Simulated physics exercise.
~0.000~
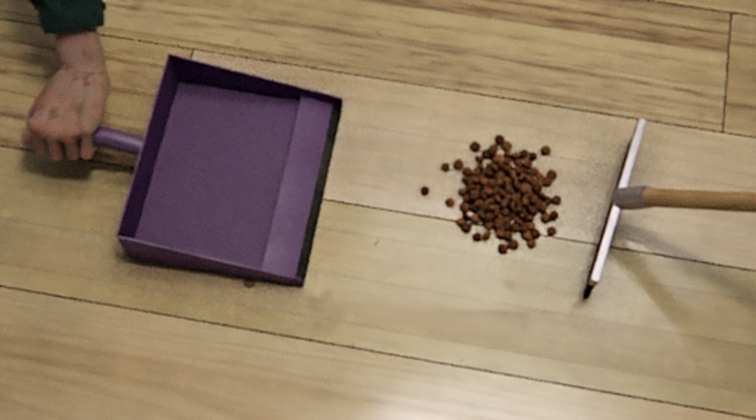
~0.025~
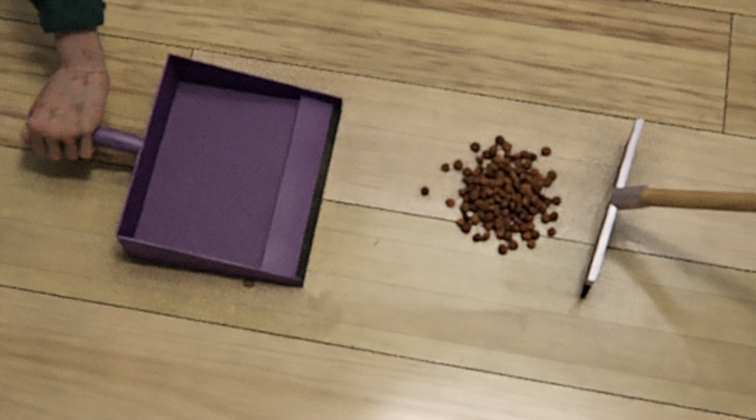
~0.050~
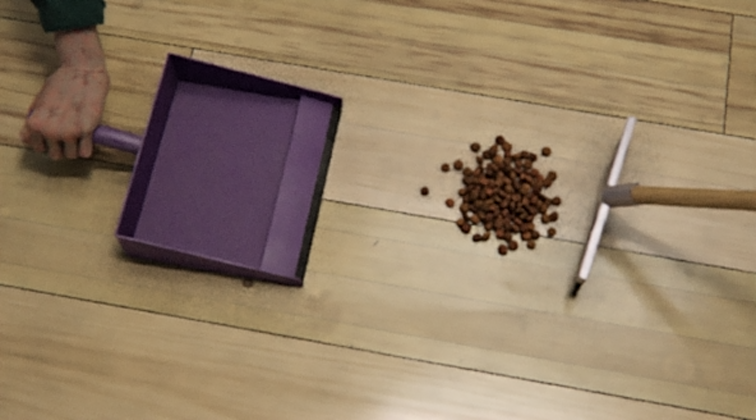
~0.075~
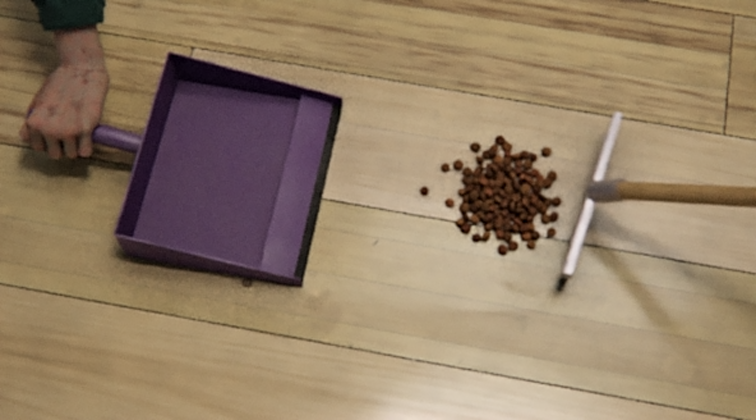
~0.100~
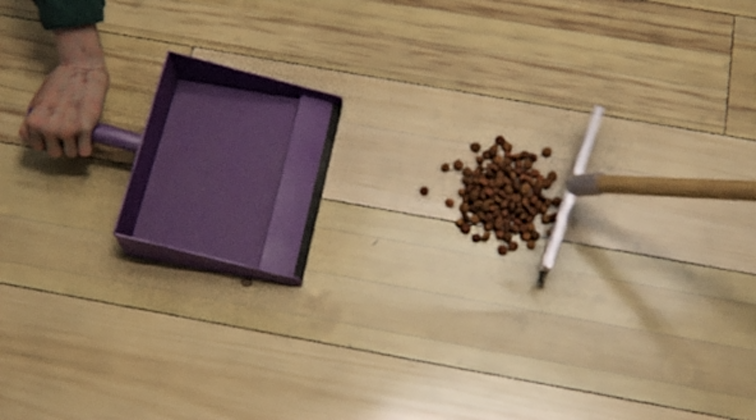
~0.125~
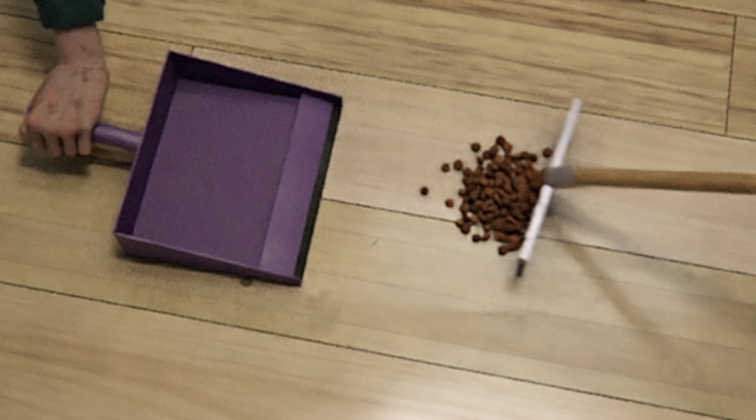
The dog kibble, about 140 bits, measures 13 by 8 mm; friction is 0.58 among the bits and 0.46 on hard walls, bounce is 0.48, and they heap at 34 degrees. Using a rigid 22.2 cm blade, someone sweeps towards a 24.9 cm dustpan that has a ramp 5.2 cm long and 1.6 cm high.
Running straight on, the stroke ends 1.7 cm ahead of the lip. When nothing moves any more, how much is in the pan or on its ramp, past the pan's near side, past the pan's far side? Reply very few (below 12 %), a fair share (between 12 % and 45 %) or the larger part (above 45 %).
In the pan or on its ramp - the larger part; past the pan's near side - very few; past the pan's far side - a fair share.
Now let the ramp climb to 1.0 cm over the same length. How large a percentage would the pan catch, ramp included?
I'd expect close to 55 per cent.
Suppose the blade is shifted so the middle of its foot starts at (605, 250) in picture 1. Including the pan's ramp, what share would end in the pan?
Around 55 %.
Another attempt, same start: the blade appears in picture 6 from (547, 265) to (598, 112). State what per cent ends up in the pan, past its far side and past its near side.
Pan 30; far 25; near 0.
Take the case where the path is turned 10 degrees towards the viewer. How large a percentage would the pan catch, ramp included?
It comes to roughly 55 in a hundred.
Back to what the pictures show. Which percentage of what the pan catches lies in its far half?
Roughly 80 percent.
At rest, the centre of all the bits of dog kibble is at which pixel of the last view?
Around (323, 130).
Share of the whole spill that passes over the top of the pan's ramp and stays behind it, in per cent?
About 15 %.
After 0.24 s, middle of the blade 15 cm from the lip; 0 % over the lip, far side 5 %, near side 0 %.
Then, at 0.32 s, middle of the blade 6 cm from the lip; 0 % over the lip, far side 15 %, near side 0 %.
After 0.54 s, middle of the blade 3 cm from the lip; 50 % over the lip, far side 20 %, near side 0 %.
By 1.1 s all is still; pan 50 %, near side 0 %, far side 20 %, in front of the lip or behind the blade 25 %.
